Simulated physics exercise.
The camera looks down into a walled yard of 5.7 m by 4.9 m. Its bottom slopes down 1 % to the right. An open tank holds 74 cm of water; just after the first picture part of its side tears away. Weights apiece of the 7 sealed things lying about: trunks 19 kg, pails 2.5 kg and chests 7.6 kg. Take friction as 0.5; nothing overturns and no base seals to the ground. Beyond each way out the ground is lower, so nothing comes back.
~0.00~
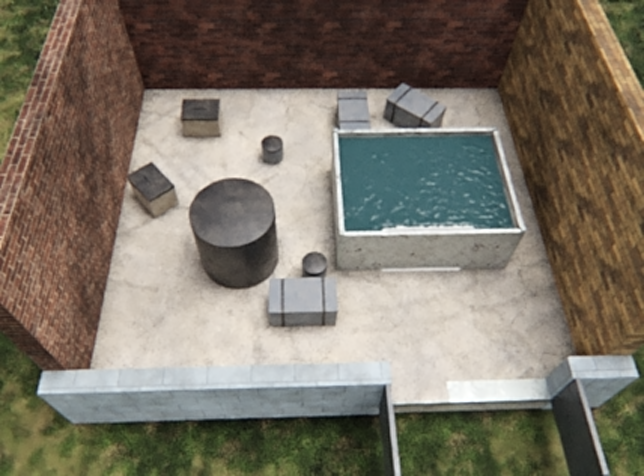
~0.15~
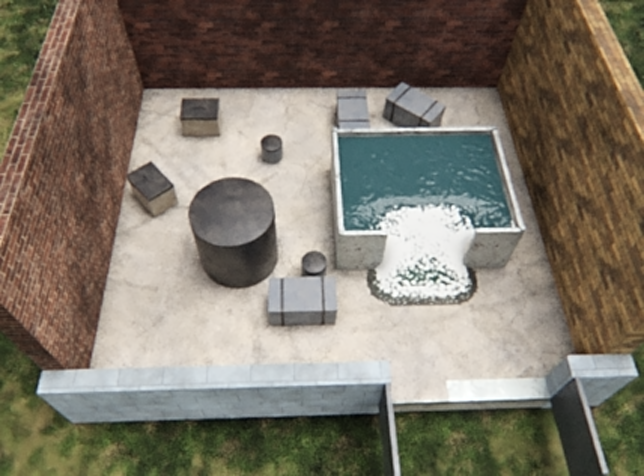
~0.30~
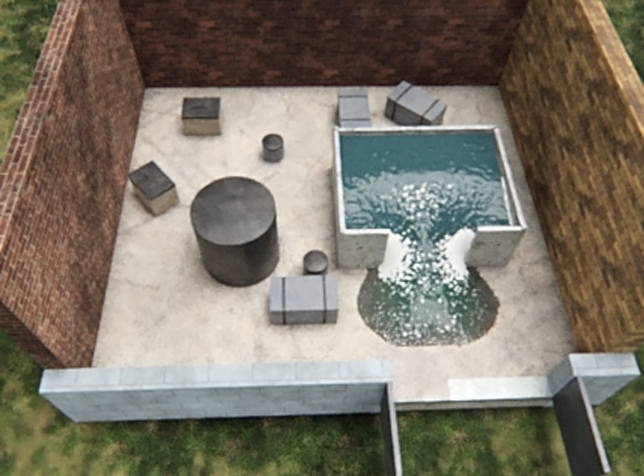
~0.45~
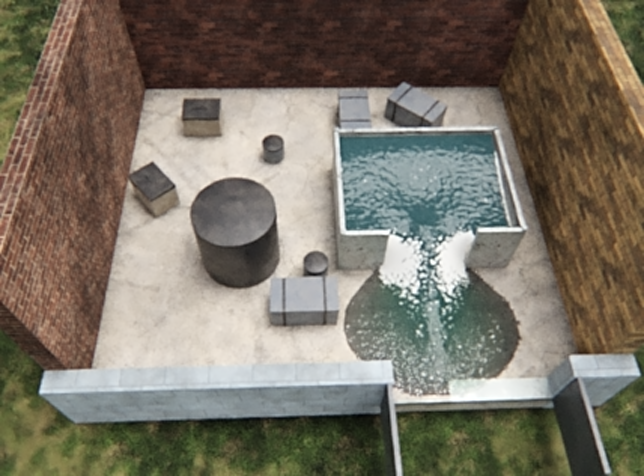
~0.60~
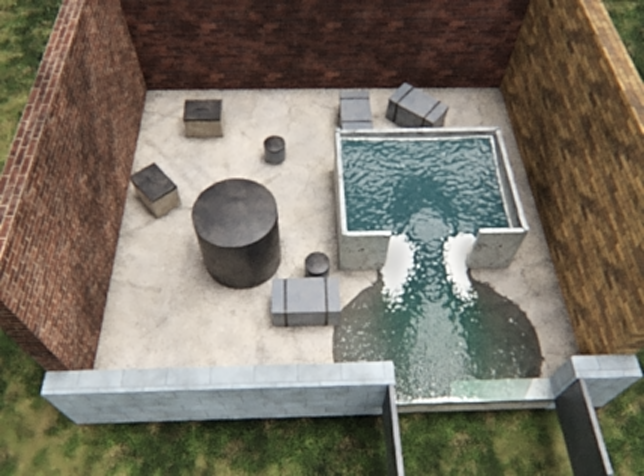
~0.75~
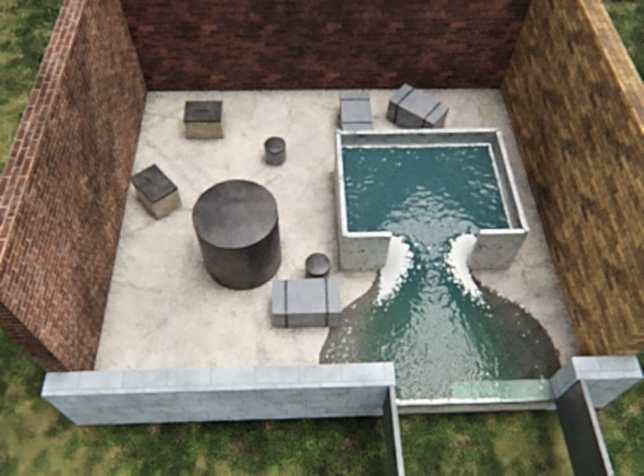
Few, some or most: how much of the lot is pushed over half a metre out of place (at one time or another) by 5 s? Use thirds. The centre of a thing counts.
That comes to less than a third.
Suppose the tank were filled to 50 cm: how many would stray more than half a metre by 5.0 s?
Then 0.
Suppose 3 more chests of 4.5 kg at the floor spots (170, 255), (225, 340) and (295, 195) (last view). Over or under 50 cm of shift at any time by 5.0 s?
In turn: Past it, past it, short of it.
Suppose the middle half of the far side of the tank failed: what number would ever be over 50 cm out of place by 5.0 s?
In that case 5 of them.
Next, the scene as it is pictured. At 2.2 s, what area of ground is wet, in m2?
About 11.5 m2.
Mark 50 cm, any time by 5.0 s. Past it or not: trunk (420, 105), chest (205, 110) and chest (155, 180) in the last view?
In that order: Under, under, past it.
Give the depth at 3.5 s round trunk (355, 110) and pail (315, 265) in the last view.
Roughly 0 and 0 cm.
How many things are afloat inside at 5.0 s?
0 of them.
After 1.1 s 0 of 7 are over 50 cm from their spots; 0 afloat.
After 2.2 s 0 of 7 are over 50 cm from their spots; 0 afloat.
After 3.5 s 0 of 7 are over 50 cm from their spots; 0 afloat.
After 5.0 s 1 of 7 are over 50 cm from their spots, and 1 have been at some point; 0 afloat.
